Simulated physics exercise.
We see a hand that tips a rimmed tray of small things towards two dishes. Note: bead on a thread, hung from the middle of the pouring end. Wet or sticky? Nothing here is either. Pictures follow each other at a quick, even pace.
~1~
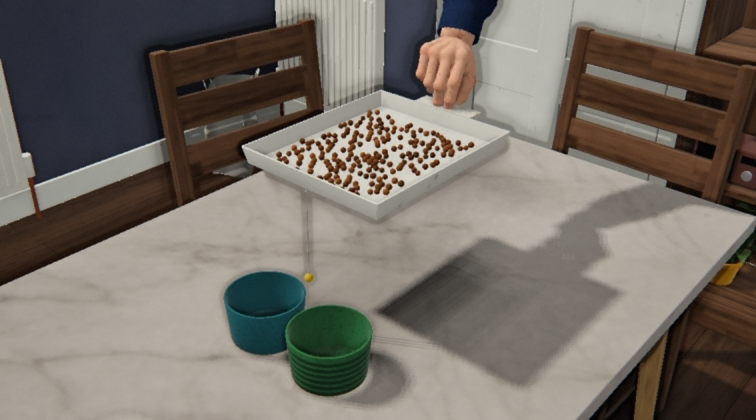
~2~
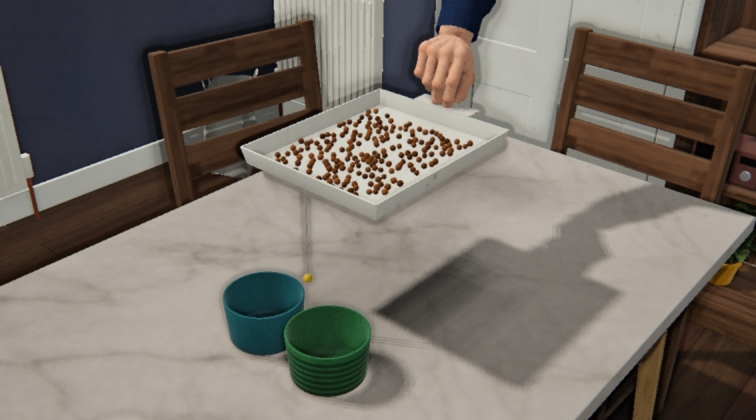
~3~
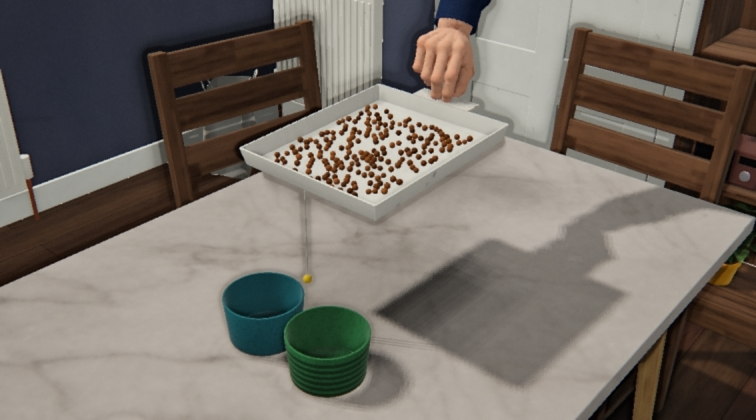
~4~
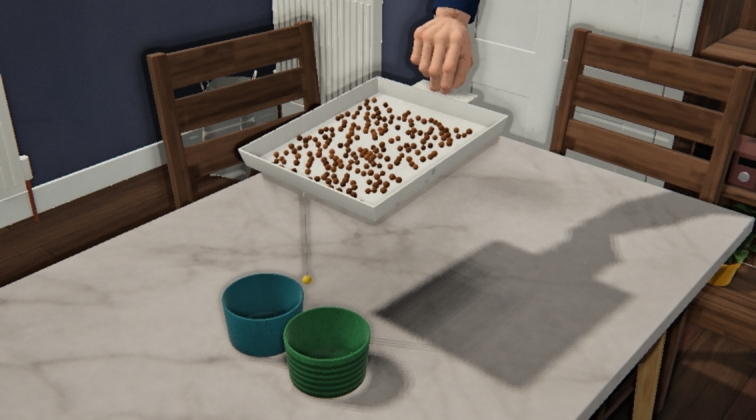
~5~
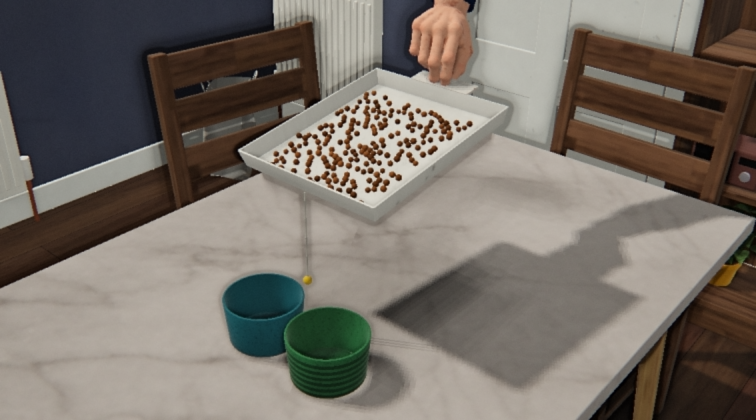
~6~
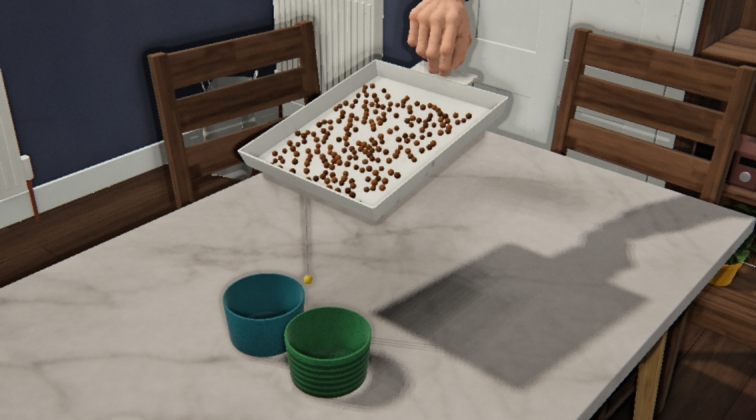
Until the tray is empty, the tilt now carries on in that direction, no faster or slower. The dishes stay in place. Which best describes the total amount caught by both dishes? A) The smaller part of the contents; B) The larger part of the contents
(B) The larger part of the contents.
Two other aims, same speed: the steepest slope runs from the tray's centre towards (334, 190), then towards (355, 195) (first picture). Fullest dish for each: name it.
Try one: The rightmost dish. Try two: The rightmost dish.
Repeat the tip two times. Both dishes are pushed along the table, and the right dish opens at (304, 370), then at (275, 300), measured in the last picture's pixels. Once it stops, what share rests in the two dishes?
First 20 per cent, second 70 per cent.
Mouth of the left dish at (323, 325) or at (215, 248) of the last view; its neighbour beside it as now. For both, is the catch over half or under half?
Placing 1: A minority of it. Placing 2: A minority of it.
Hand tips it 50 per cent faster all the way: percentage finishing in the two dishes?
I'd say 80 percent or thereabouts.
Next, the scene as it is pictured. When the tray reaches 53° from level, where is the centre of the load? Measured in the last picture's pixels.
Roughly at (308, 167).
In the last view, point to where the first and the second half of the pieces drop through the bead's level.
First part (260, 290), rest (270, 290).
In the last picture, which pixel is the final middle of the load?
Centre at rest, last view: Approx. (272, 338).
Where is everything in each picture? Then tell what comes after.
Corners of the pouring end at (248, 146) and (377, 201), level; middle of the load at (368, 157), cereal balls; left dish at (236, 328); right dish at (299, 368); bead on its thread at (309, 278), in the first frame.
Corners of the pouring end at (246, 147) and (375, 202), level; middle of the load at (367, 156), in the second frame.
Corners of the pouring end at (245, 148) and (375, 202), tipped barely, level across its low end; middle of the load at (366, 154), in the third frame.
Corners of the pouring end at (244, 149) and (373, 204), tipped a little, level across its low end; middle of the load at (366, 151), in the fourth frame.
Corners of the pouring end at (244, 150) and (373, 204), tipped a little, level across its low end; middle of the load at (365, 148), in the fifth frame.
Corners of the pouring end at (244, 150) and (373, 204), tipped a little, level across its low end; middle of the load at (364, 145); left dish at (235, 330); right dish at (298, 370), in the sixth frame.
Soon, tray tipped steeply; nearly all on the tray; a stray few in the air.
A while on, tray tipped right over; most on the tray; a stray few in the left dish; a stray few outside both; a small part in the air.
Towards the end, tray tipped past a quarter turn; about a quarter in the right dish; about half in the left dish; about a quarter outside both.
Finally, tray tipped past a quarter turn; about a quarter in the right dish; about half in the left dish; about a quarter outside both.
